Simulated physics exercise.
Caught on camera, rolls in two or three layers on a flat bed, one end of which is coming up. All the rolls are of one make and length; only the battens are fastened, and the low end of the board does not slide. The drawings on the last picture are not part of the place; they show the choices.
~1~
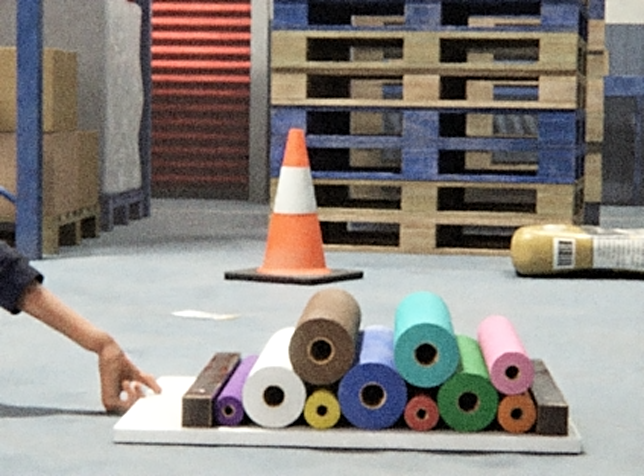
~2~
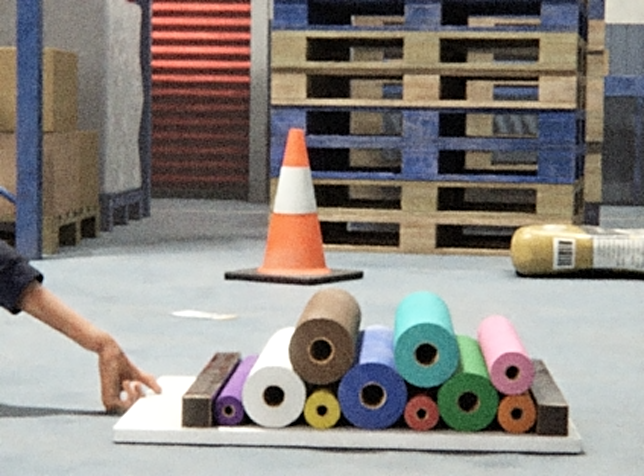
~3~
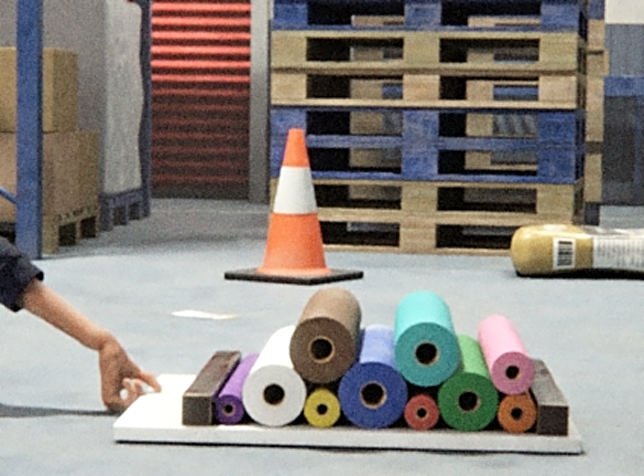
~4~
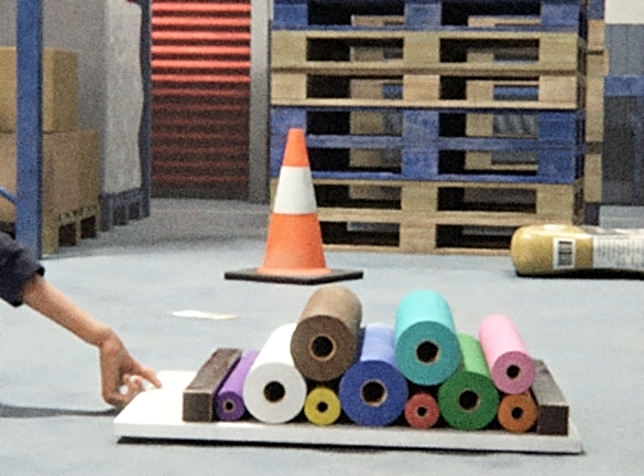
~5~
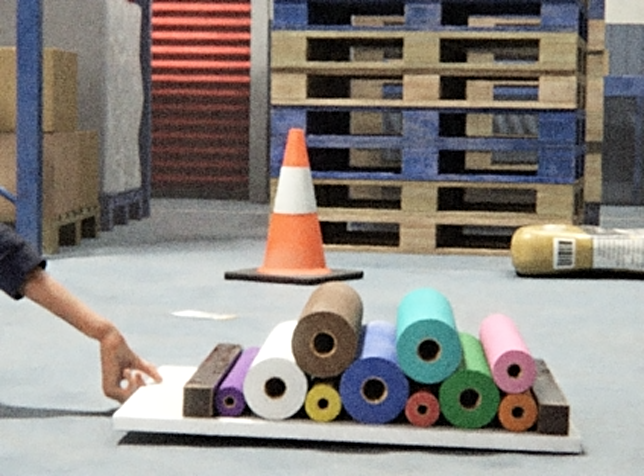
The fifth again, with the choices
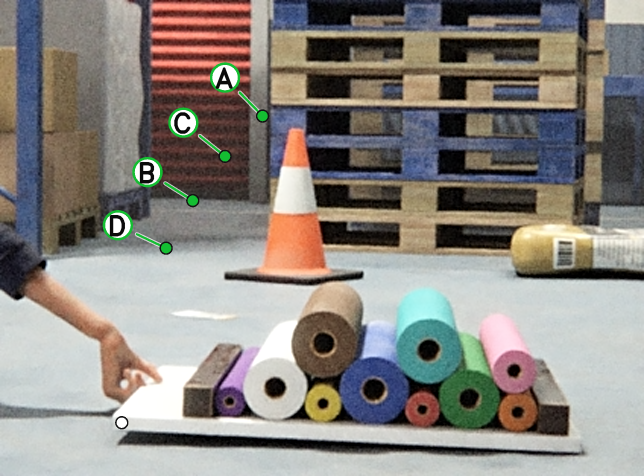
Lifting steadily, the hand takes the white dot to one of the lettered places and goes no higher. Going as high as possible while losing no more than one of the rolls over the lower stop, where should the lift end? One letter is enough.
Lift it to C and no more.
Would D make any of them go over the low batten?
Yes.
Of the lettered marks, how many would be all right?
Three of them.
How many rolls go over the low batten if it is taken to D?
With D, one.
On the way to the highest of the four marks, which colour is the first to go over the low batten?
First is the pink one.
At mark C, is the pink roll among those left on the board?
No, with C.
On the marked copy, A at (262, 116); B at (193, 200); C at (225, 156); D at (166, 248); the white dot at (122, 423).
Following C. Soon after the start, board at 20°.
Later, board at 38°.
In the end, board at 38°, one over the low batten (pink).
As for the rest, A two over the low batten (turquoise, pink); B one over the low batten (pink); D one over the low batten (pink).
